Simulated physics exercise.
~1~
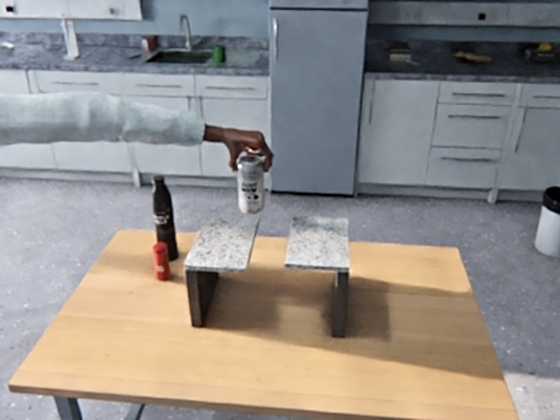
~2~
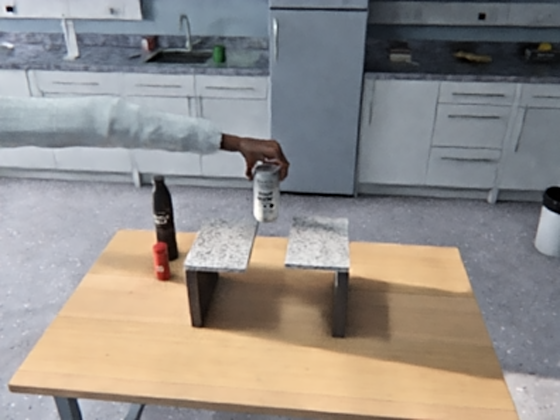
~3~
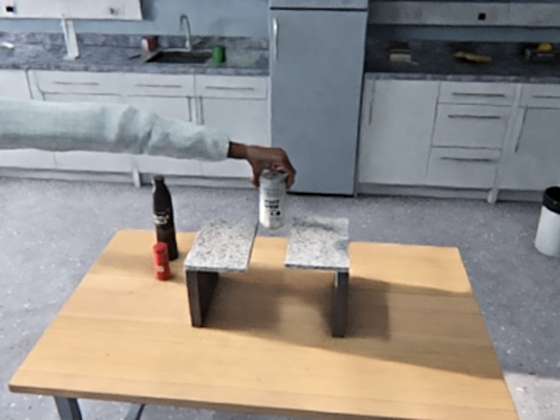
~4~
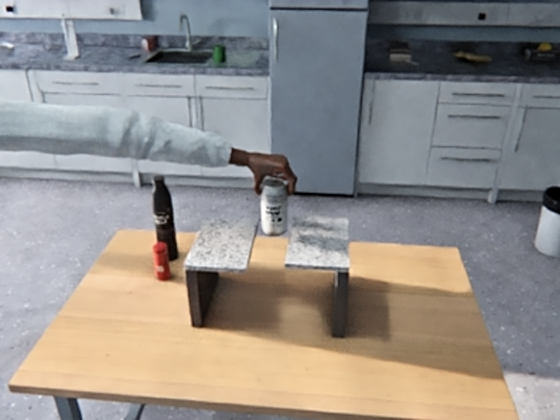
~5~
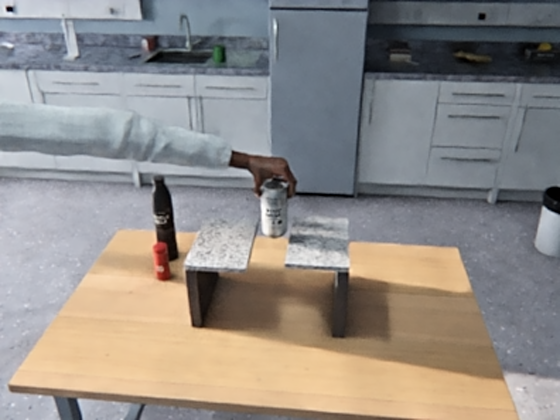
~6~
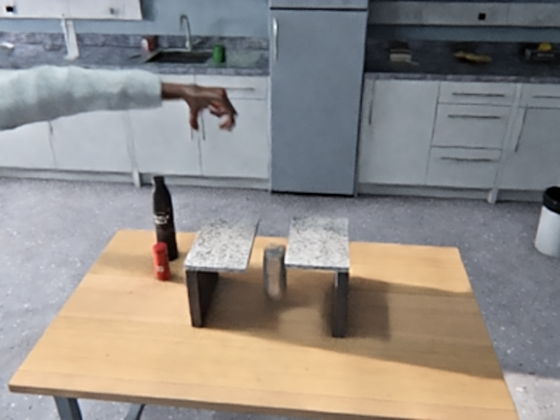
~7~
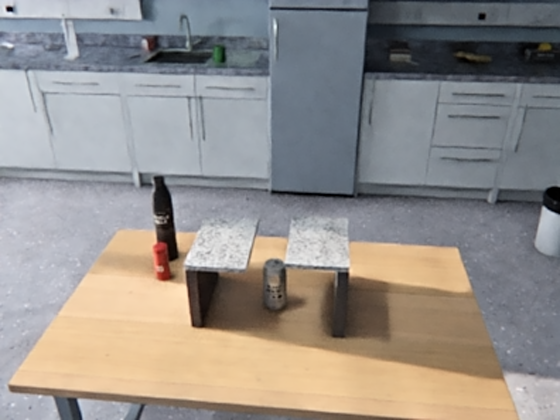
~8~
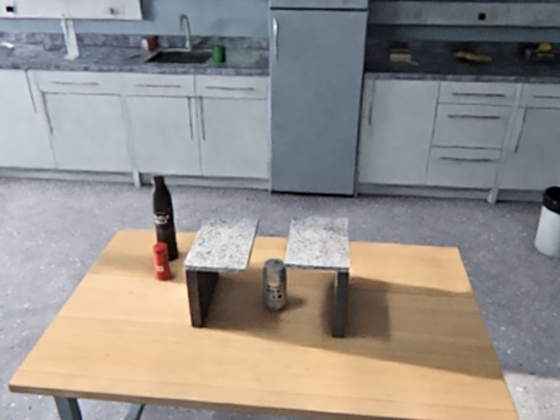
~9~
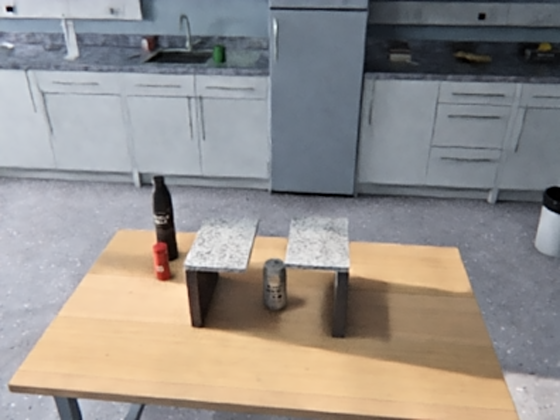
In a kitchen, a hand lowering a white can between two speckled slabs, releasing it to drop upright onto the wooden table.
